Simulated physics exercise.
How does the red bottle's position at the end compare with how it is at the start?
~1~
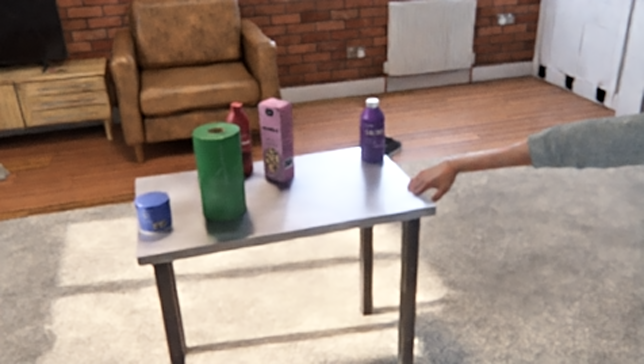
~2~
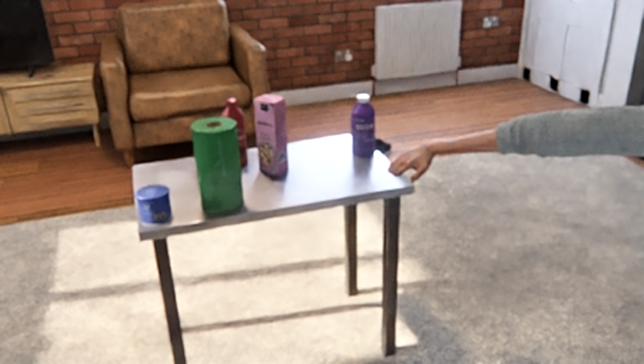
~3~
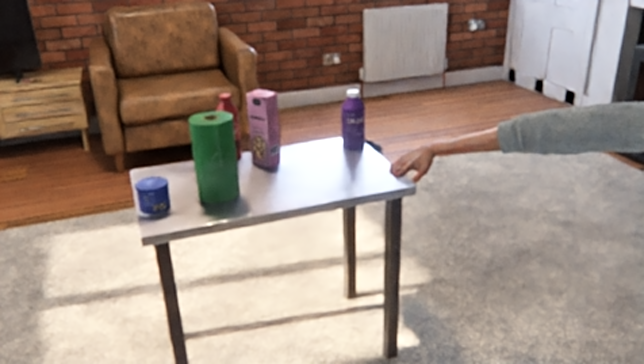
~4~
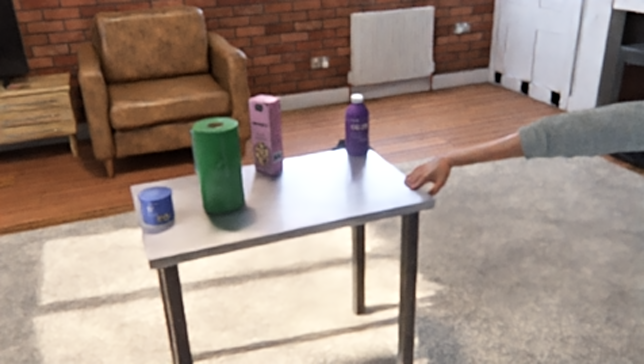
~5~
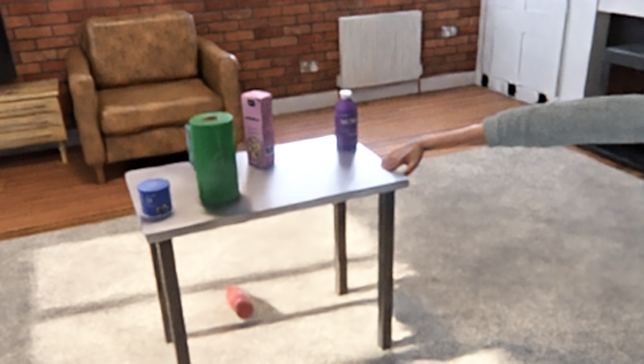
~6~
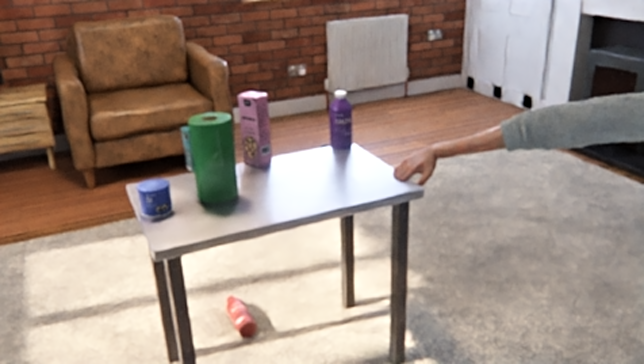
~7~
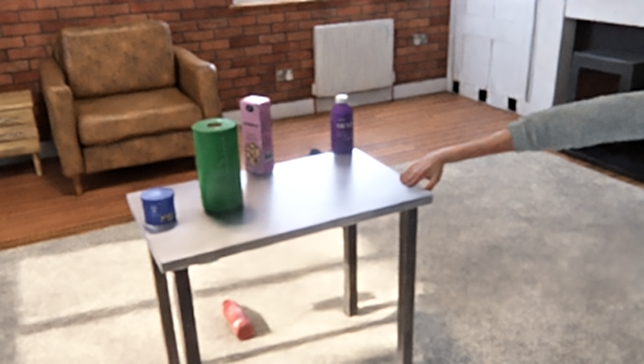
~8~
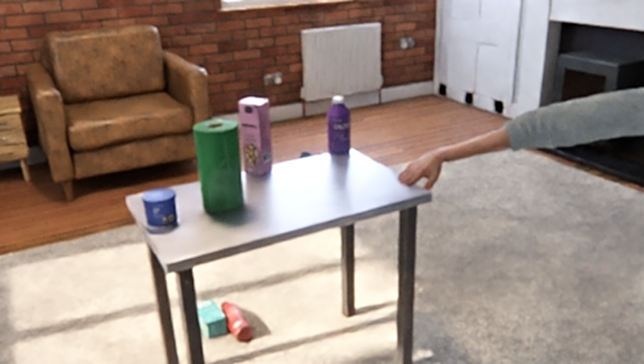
At the start the red bottle stands upright on the table behind the green roll. By the end it is lying on its side on the rug beneath the table.
